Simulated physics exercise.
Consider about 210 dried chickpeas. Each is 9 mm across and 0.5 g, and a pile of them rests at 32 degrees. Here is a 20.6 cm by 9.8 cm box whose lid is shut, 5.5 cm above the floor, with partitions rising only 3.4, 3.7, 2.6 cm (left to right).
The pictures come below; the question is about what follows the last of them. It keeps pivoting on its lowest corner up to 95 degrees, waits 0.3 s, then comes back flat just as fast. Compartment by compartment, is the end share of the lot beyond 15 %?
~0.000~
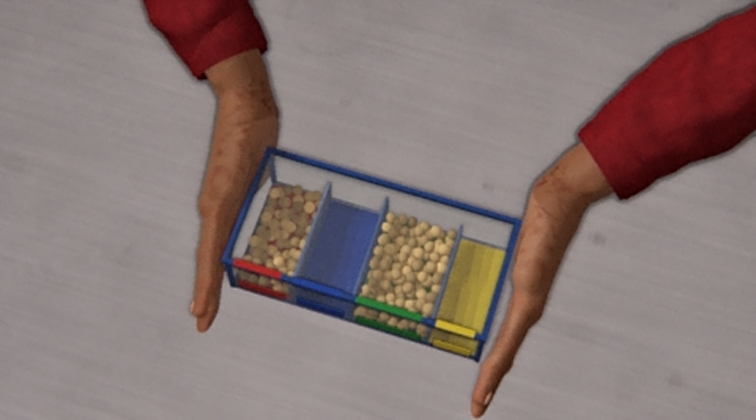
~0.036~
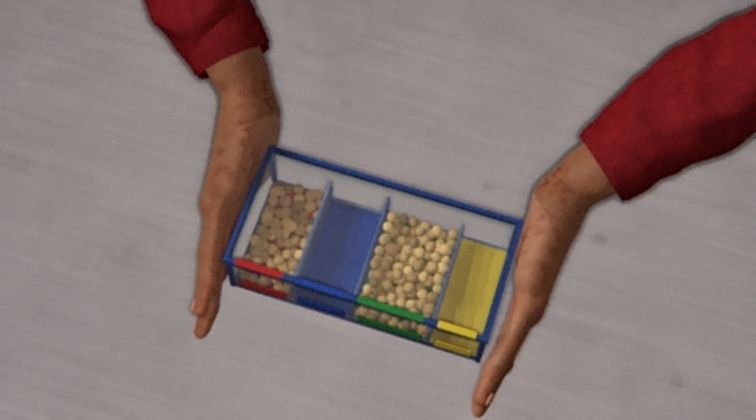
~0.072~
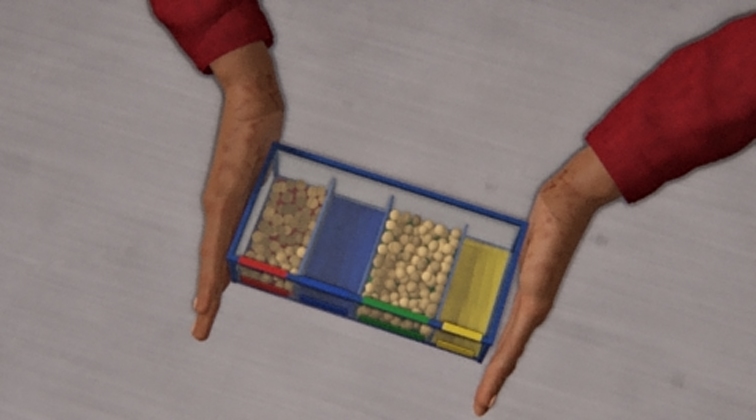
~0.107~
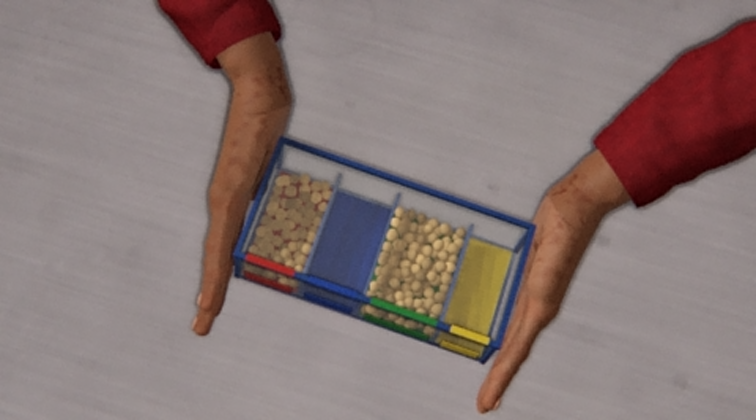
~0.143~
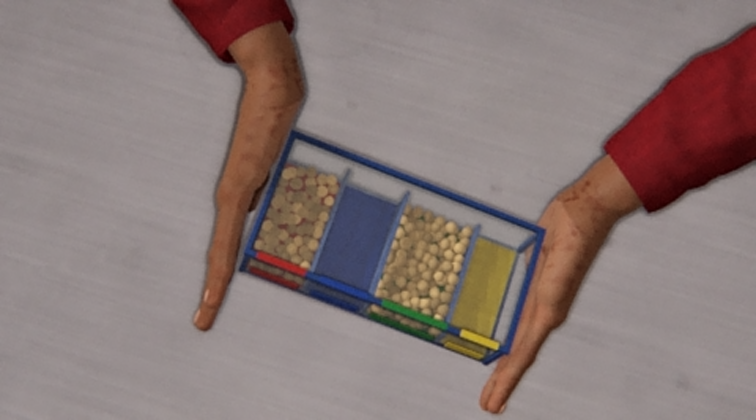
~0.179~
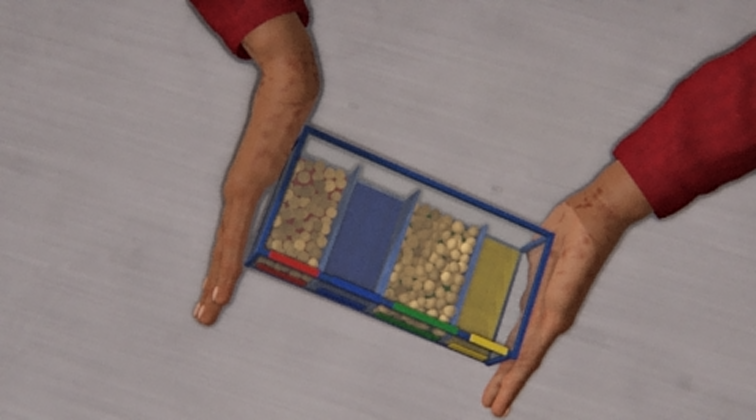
Red: Not beyond; blue: Not beyond; green: Beyond; yellow: Beyond.
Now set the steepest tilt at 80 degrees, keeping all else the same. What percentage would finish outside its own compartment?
Near 40 in a hundred, I think.
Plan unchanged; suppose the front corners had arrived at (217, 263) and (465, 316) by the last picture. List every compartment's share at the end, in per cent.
Red 50; blue 0; green 45; yellow 0.
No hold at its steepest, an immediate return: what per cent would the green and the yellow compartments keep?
Result - green: 25 %, yellow: 60 %.
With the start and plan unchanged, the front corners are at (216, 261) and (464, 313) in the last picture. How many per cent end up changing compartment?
Near 30 %.
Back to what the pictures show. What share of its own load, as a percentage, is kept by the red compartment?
I'd estimate about 10 %.
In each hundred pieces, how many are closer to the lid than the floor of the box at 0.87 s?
Some 60 per cent.
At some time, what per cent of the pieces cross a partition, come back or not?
Roughly 75 in a hundred.
After 0.87 s, tilt 95 degrees; red 10 %, blue 15 %, green 30 %, yellow 45 %.
After 1.33 s, tilt 52 degrees; red 5 %, blue 5 %, green 30 %, yellow 60 %.
Then, at 1.86 s, tilt 0 degrees; red 5 %, blue 5 %, green 30 %, yellow 60 %.
By 2.2 s all is still; red 5 %, blue 5 %, green 30 %, yellow 60 %.
